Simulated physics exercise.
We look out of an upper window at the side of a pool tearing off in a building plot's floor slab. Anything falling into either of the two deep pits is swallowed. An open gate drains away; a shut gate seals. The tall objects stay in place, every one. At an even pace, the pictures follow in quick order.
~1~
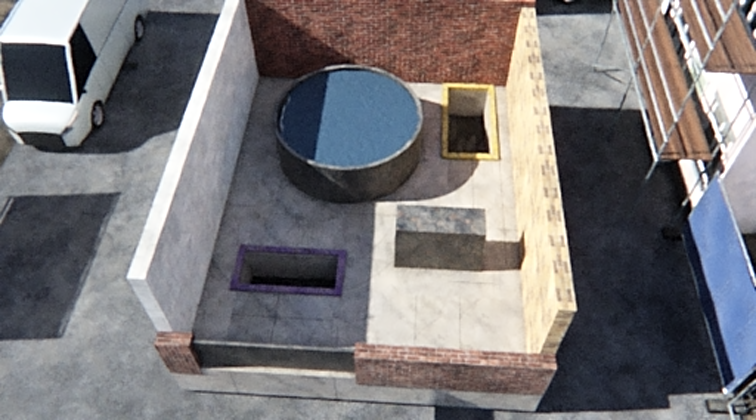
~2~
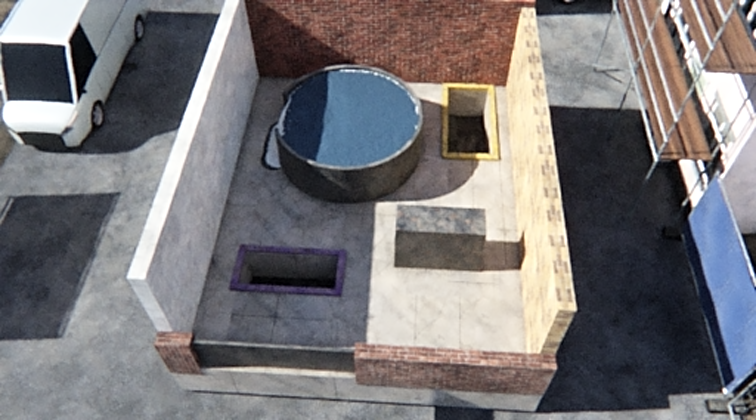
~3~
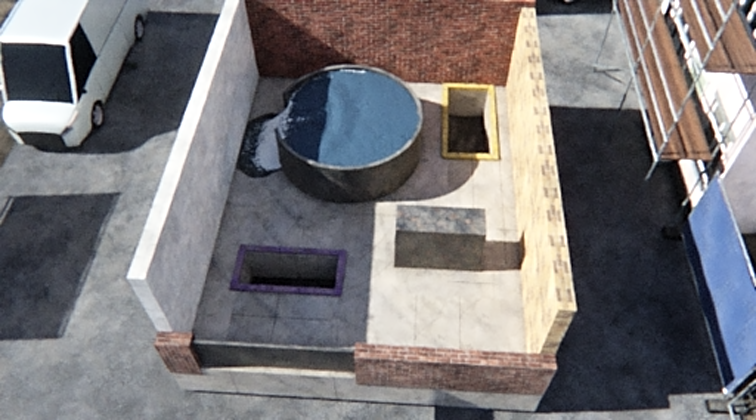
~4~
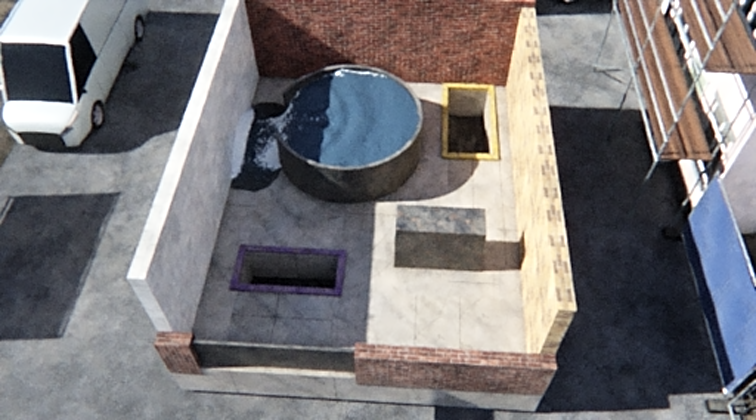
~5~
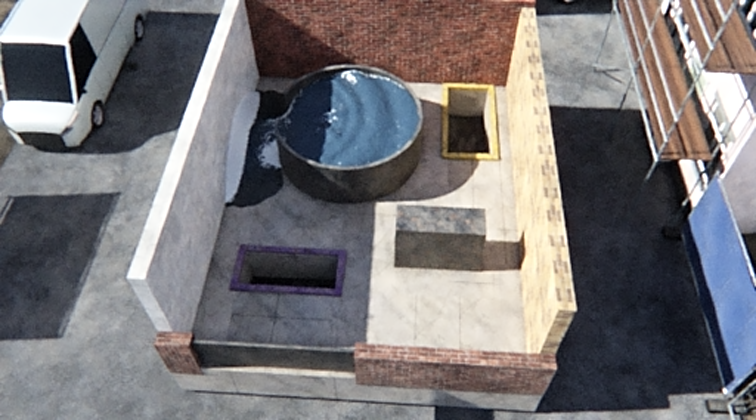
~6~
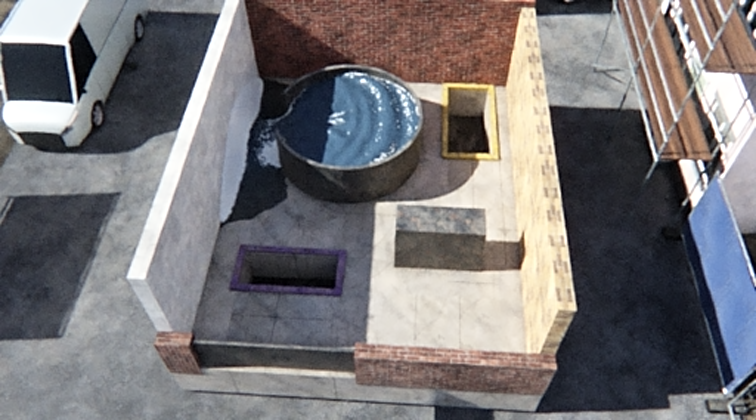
In the video, water bursts from the left side of a round pool in a walled building plot, spreads to the pale left wall, then creeps along it toward the purple-edged opening as the pool's surface ripples.
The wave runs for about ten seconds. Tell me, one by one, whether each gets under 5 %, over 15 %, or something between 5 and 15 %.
One by one: The gate gets under 5 %; the purple pit gets over 15 %; the yellow pit gets over 15 %.
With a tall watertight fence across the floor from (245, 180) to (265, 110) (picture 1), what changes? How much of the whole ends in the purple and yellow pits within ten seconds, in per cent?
The purple pit gets 20 per cent and the yellow pit gets 20 per cent.
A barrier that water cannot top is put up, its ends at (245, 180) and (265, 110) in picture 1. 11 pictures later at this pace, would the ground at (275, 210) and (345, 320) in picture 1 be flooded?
Going by the list, I'd say reached by the flood, then kept clear of the flood.
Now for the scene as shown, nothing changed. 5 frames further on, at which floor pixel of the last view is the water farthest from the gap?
Somewhere about (189, 343).
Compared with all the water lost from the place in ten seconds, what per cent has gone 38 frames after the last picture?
I make it 70 per cent.
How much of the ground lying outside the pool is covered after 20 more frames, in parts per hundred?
Roughly 60 per cent.
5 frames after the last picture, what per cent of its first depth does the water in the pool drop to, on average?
Roughly 76 percent.
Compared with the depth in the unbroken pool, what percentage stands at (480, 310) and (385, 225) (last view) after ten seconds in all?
About 10 per cent at the first place and 6 per cent at the second.
A moment on, water covers 25 % of the floor; the gate 0 %, the purple pit 1 %, the yellow pit 0 %.
Next, water covers 40 % of the floor; the gate 0 %, the purple pit 4 %, the yellow pit 0 %.
Then, water covers 60 % of the floor; the gate 0 %, the purple pit 9 %, the yellow pit 5 %.
Later, water covers 85 % of the floor; the gate 0 %, the purple pit 16 %, the yellow pit 15 %.
In the end, water covers 95 % of the floor; the gate 0 %, the purple pit 21 %, the yellow pit 24 %.
